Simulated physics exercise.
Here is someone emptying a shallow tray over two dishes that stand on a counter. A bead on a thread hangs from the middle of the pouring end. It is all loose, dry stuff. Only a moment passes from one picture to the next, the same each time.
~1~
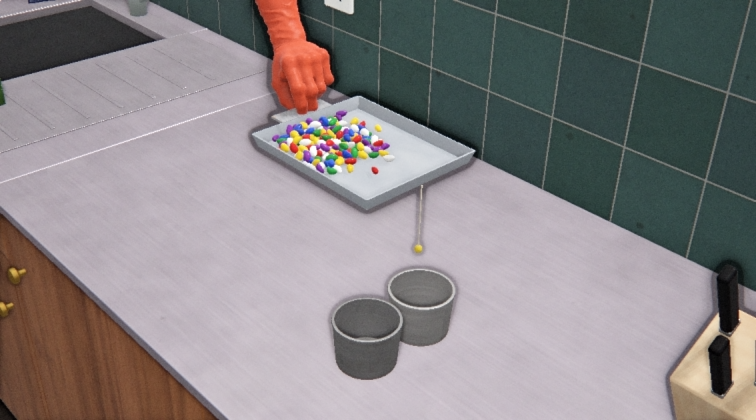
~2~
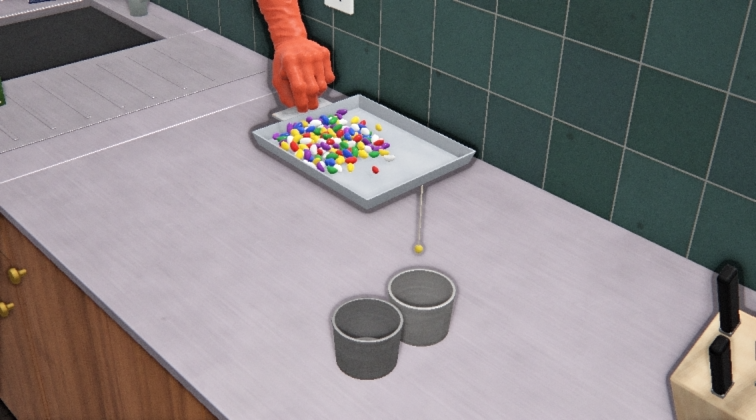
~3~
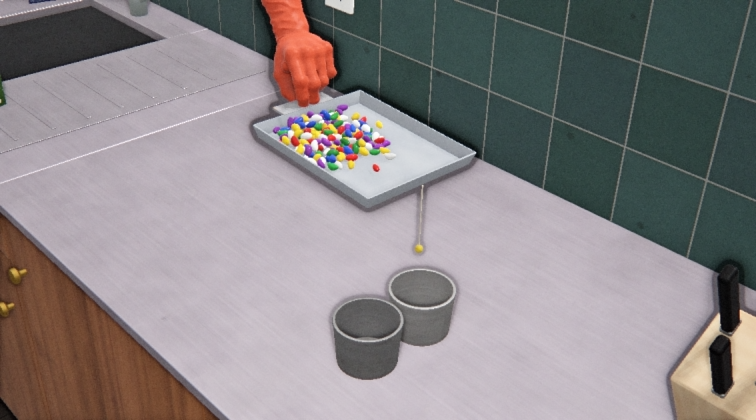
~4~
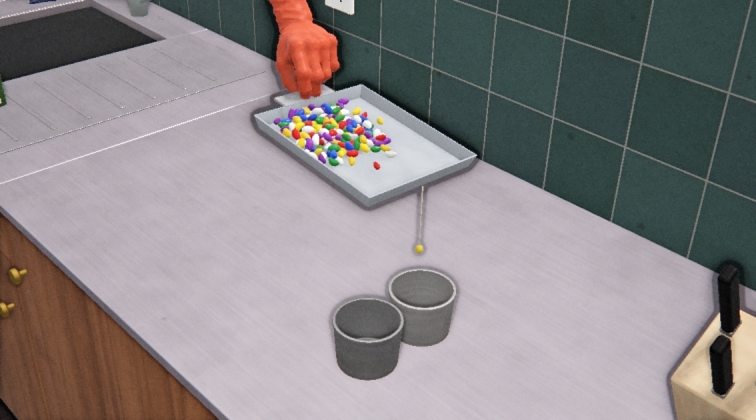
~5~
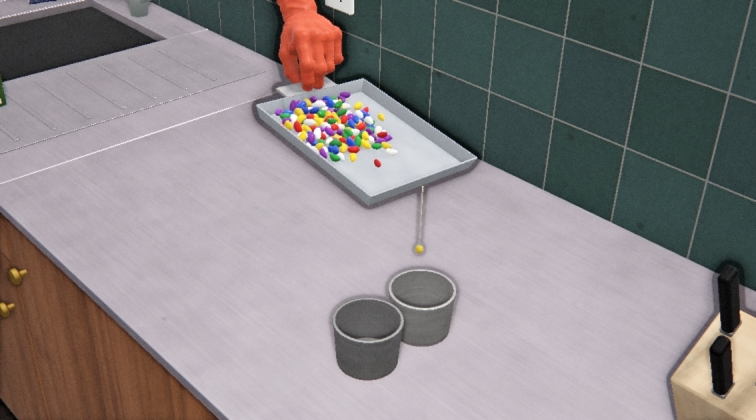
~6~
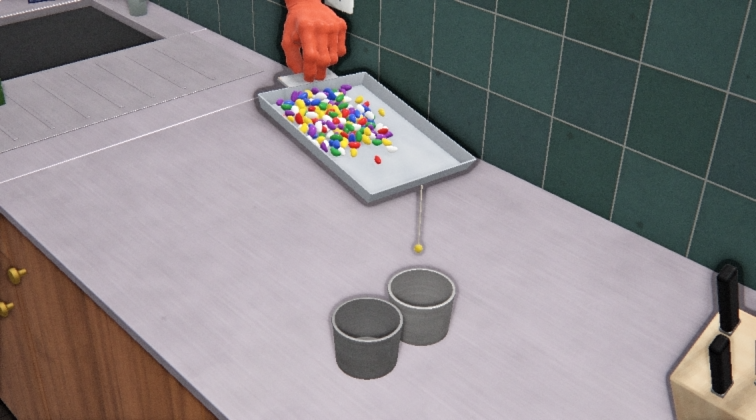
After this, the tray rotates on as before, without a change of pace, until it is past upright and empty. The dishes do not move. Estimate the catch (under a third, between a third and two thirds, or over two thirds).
The two hold less than a third of the load.
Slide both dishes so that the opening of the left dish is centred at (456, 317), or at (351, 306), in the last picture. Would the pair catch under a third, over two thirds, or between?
In turn: Less than a third; under a third.
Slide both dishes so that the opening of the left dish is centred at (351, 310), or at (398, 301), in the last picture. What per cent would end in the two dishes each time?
In turn 0 and 20 in a hundred.
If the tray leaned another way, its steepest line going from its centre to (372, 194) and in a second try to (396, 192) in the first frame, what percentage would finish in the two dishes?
In turn 20 and 60 in a hundred.
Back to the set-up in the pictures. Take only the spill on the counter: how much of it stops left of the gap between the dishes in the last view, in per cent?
Near 0 %.
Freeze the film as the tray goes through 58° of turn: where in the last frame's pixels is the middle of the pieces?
Near (446, 162).
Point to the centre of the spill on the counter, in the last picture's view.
Close to (482, 282).
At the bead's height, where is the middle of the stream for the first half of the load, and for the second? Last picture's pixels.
At about (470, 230), then at (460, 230).
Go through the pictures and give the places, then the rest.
In the first picture, corners of the pouring end at (367, 197) and (469, 150), level; middle of the load at (327, 142), jelly beans; left dish at (390, 352); right dish at (444, 319); bead on its thread at (418, 249).
In the second picture, corners of the pouring end at (368, 196) and (469, 151), level; middle of the load at (328, 141).
In the third picture, corners of the pouring end at (369, 195) and (470, 152), tipped barely, lowest at the right corner; middle of the load at (328, 137).
In the fourth picture, corners of the pouring end at (370, 194) and (471, 154), tipped a little, lowest at the right corner; middle of the load at (329, 131).
In the fifth picture, corners of the pouring end at (371, 193) and (471, 156), tipped a little, lowest at the right corner; middle of the load at (331, 125).
In the sixth picture, corners of the pouring end at (372, 190) and (471, 158), tipped a little, lowest at the right corner; middle of the load at (332, 118); left dish at (390, 352); right dish at (444, 319).
Soon, tray tipped steeply; most on the tray; a small part outside both; about a quarter in the air.
A while on, tray tipped right over; about half on the tray; about half outside both; a small part in the air.
Towards the end, tray tipped past a quarter turn; a stray few in the right dish; nearly all outside both.
Finally, tray tipped past a quarter turn; none in the left dish; a stray few in the right dish; nearly all outside both.
